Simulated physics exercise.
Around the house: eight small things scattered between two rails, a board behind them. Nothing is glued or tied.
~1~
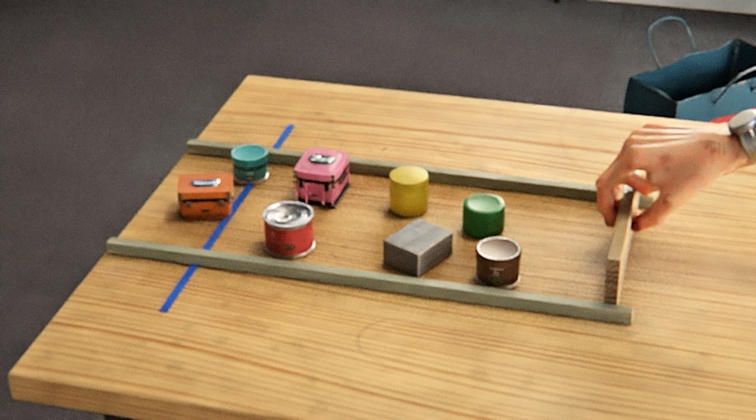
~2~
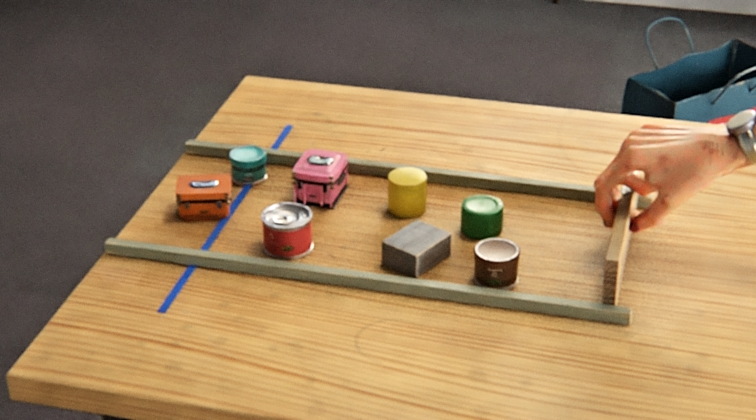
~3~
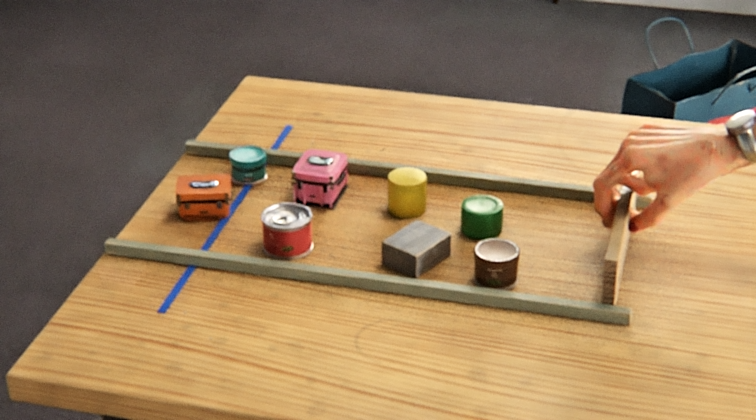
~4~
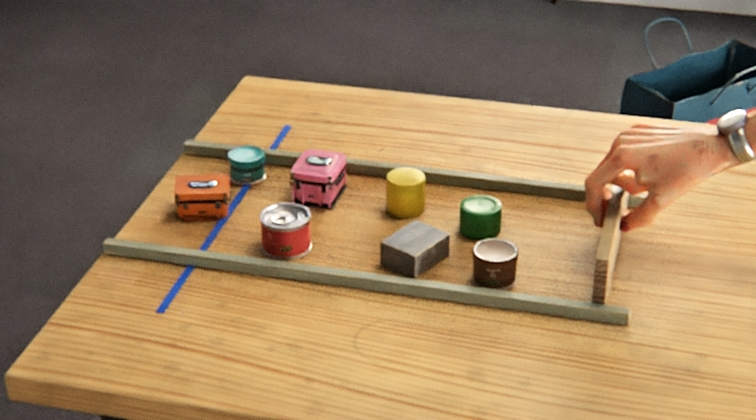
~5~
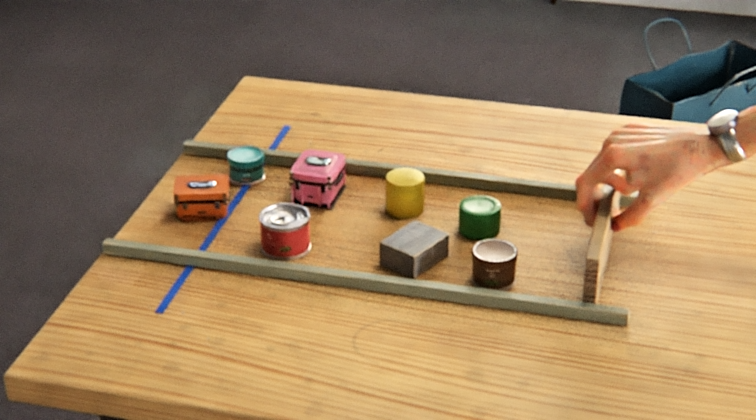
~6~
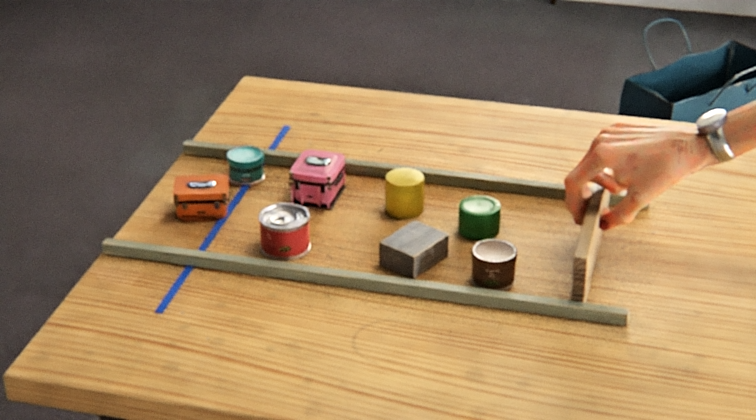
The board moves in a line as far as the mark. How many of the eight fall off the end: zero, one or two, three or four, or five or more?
As it turns out, the number that fall off is one or two.
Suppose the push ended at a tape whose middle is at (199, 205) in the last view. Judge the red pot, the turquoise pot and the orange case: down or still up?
The red pot drops off; the turquoise pot tumbles off; the orange case is lost.
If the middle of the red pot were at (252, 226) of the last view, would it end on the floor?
From there it remains up.
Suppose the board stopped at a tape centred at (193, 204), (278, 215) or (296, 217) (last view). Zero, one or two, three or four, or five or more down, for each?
The falls would be 3 or 4; not one; not one.
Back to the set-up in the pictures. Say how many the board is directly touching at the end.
4 of them.
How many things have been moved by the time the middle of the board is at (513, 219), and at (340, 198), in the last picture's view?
At the one place 1, at the other 6.
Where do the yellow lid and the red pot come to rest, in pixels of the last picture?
The yellow lid stops around (235, 161); the red pot around (139, 224).
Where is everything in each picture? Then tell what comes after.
The first frame shows orange case (206, 197); turquoise pot (250, 165); red pot (289, 231); board (624, 231); tape (234, 208).
The second frame shows turquoise pot (248, 165); pink case (321, 178).
The third frame shows red pot (287, 231); board (621, 231).
The fourth frame shows orange case (203, 198); yellow lid (406, 193).
The fifth frame shows turquoise pot (246, 166); grey block (414, 249).
The sixth frame shows orange case (202, 198); turquoise pot (246, 166); red pot (285, 232); board (592, 229); tape (230, 209).
A little later, none off yet; orange case at rest near (202, 198); turquoise pot at rest near (246, 166); red pot at rest near (285, 232).
Next, none off yet; orange case at rest near (201, 197); turquoise pot shifted about its own width near (214, 161); red pot shifted well along near (196, 231).
When it is over, the number that fall off is one or two; down, turquoise pot.
